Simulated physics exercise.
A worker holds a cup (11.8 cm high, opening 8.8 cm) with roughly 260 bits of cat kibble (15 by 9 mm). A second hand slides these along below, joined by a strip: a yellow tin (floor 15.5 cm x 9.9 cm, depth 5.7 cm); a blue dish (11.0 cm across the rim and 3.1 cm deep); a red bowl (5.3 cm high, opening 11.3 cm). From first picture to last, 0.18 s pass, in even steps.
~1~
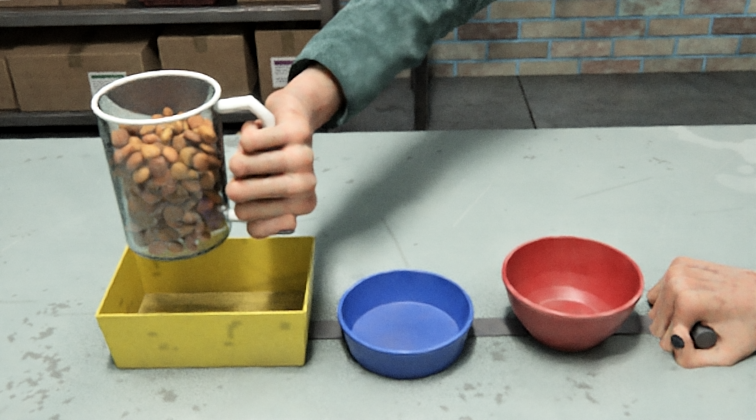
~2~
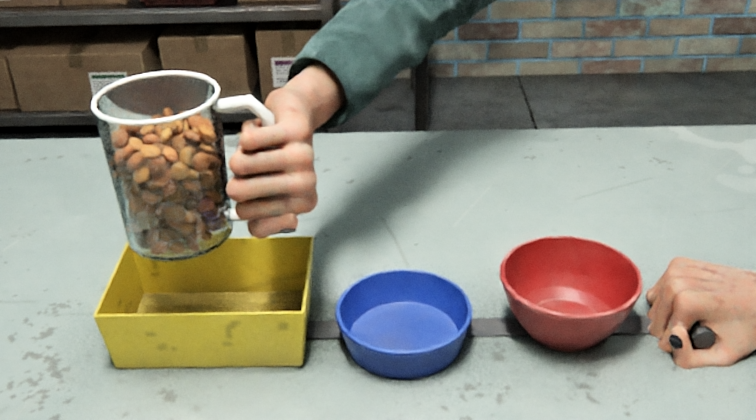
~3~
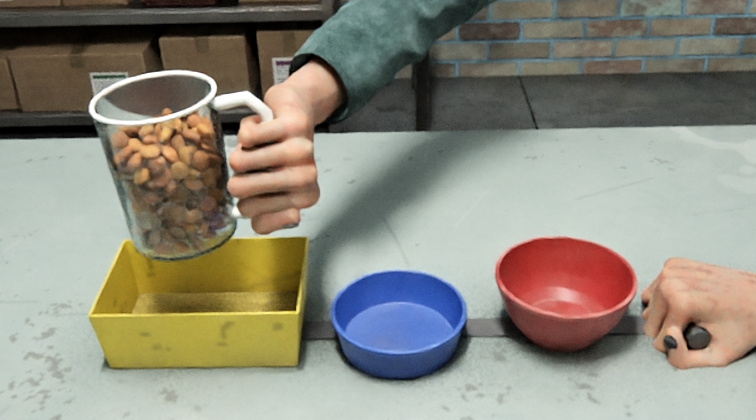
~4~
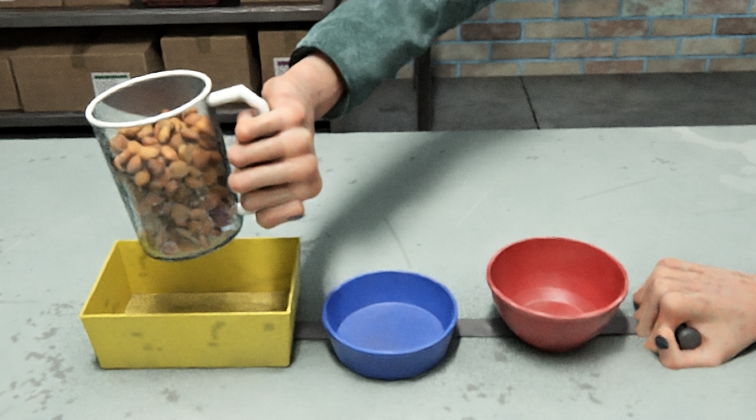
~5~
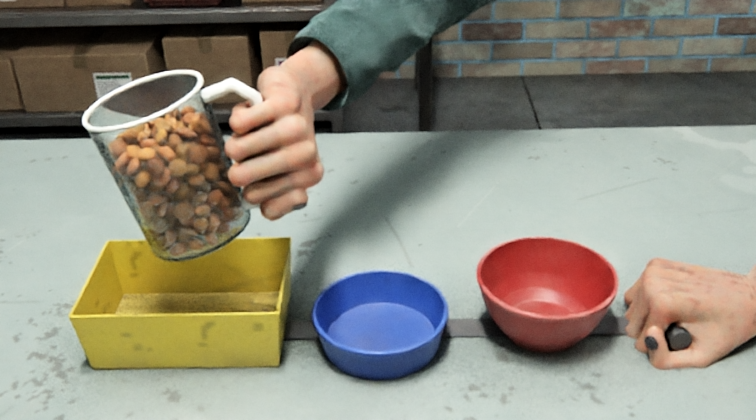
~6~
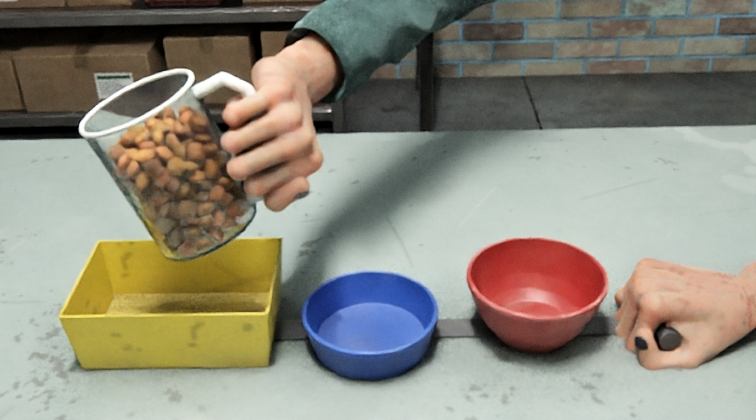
A hand holds a clear cup of brown, nut-like pieces above a yellow tin, beside a blue dish and a red bowl, and begins tilting it gradually to the left. Meanwhile the three containers slide slightly left together, the other hand moving with them at the right, and the pieces stay inside the leaning cup.
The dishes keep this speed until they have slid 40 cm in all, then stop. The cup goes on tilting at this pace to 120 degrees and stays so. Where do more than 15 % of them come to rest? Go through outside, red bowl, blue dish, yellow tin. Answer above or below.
Outside: Above, red bowl: Below, blue dish: Above, yellow tin: Below.
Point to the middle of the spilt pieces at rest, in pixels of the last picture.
Around (52, 331).
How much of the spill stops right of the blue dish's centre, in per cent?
Roughly 90 per cent.
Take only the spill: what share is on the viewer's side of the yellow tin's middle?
Some 50 per cent.
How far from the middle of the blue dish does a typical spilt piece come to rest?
Some 10 cm.
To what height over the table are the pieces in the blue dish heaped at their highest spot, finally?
Some 5.0 cm.
Then, 0.54 s after the last picture, tilt 107 degrees; cup 95 %, in the air 5 %; middle of all pieces on or above the table near (182, 179).
Then, 1.00 s after the last picture, tilt 120 degrees; outside 10 %, blue dish 70 %, cup 10 %, in the air 5 %; middle of all pieces on or above the table near (78, 303).
Then, 1.41 s after the last picture, tilt 120 degrees; outside 25 %, red bowl 5 %, blue dish 70 %.
Then, 1.81 s after the last picture, tilt 120 degrees; outside 25 %, red bowl 5 %, blue dish 70 %.
In the end, outside 25 %, red bowl 5 %, blue dish 70 %, yellow tin 5 %, cup 0 %.
